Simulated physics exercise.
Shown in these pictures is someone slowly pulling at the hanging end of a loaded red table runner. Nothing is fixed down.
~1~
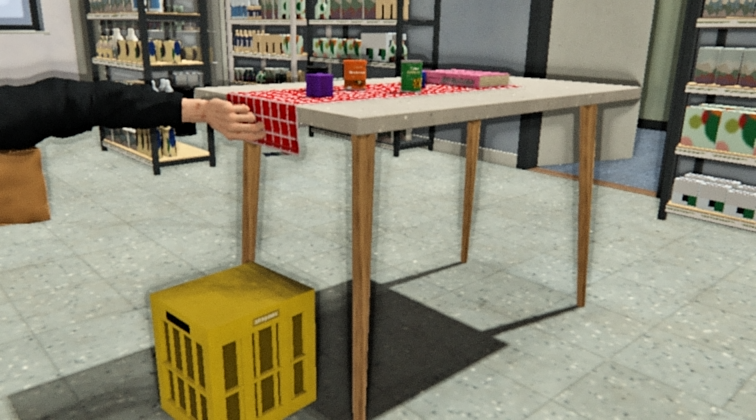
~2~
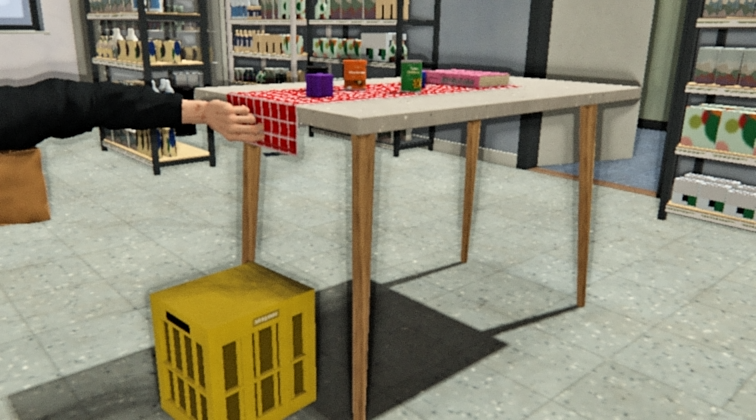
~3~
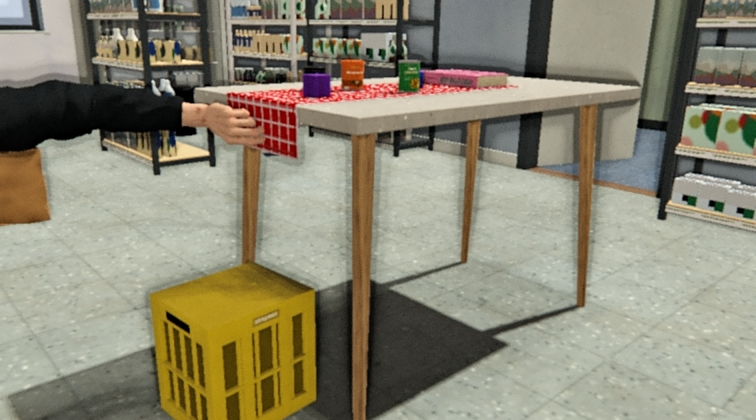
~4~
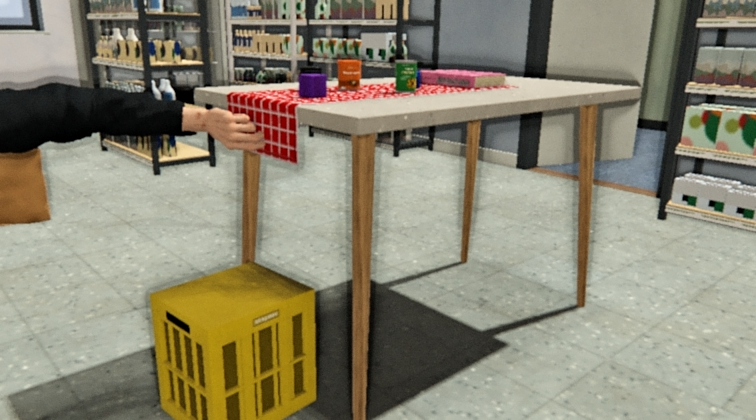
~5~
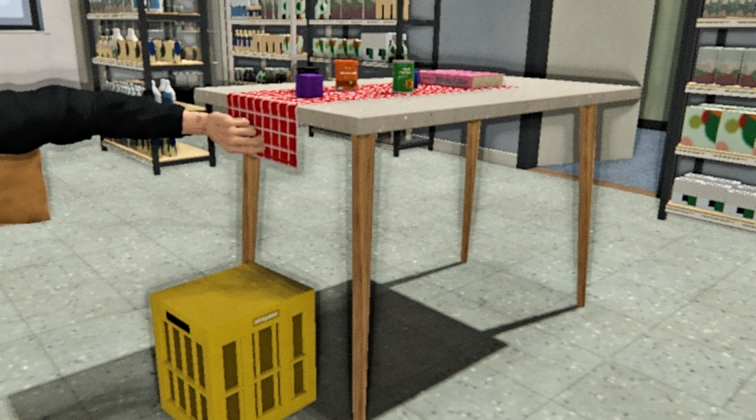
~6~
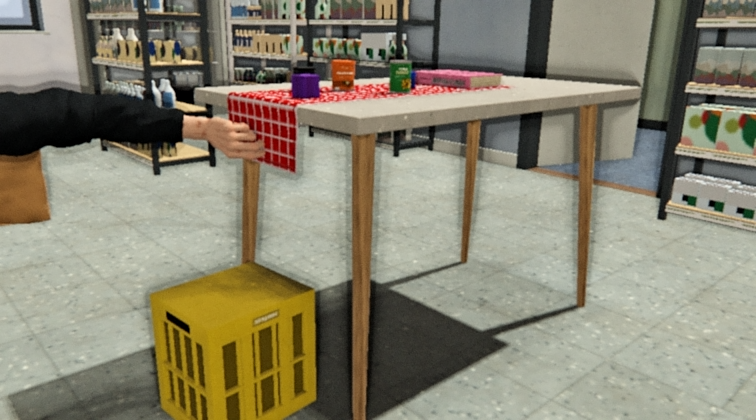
A hand slowly pulls a red table runner downward, drawing the small containers slightly left.
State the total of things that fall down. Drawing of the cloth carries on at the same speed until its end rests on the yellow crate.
Three pieces drop off.
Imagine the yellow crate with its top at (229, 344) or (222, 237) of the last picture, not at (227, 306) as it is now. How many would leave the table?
Respectively 4 and 1.
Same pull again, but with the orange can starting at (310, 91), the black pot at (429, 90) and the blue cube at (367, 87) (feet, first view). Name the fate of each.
The orange can topples down; the black pot stays put; and the blue cube stays put.
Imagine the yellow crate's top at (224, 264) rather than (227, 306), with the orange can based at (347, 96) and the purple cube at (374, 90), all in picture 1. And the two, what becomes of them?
Result: Orange can gone, purple cube still there.
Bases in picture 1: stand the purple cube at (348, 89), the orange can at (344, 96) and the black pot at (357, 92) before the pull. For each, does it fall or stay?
The purple cube would end up off, the orange can would end up off, the black pot would end up off.
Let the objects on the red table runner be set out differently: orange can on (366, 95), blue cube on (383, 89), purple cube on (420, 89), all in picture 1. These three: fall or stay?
Result - orange can down, blue cube still up, purple cube still up.
Soon after, hem near (262, 217); purple cube gone.
Then, hem near (262, 257); purple cube and black pot gone.
At rest, hem on the crate; purple cube, black pot and orange can gone. The table loses three.
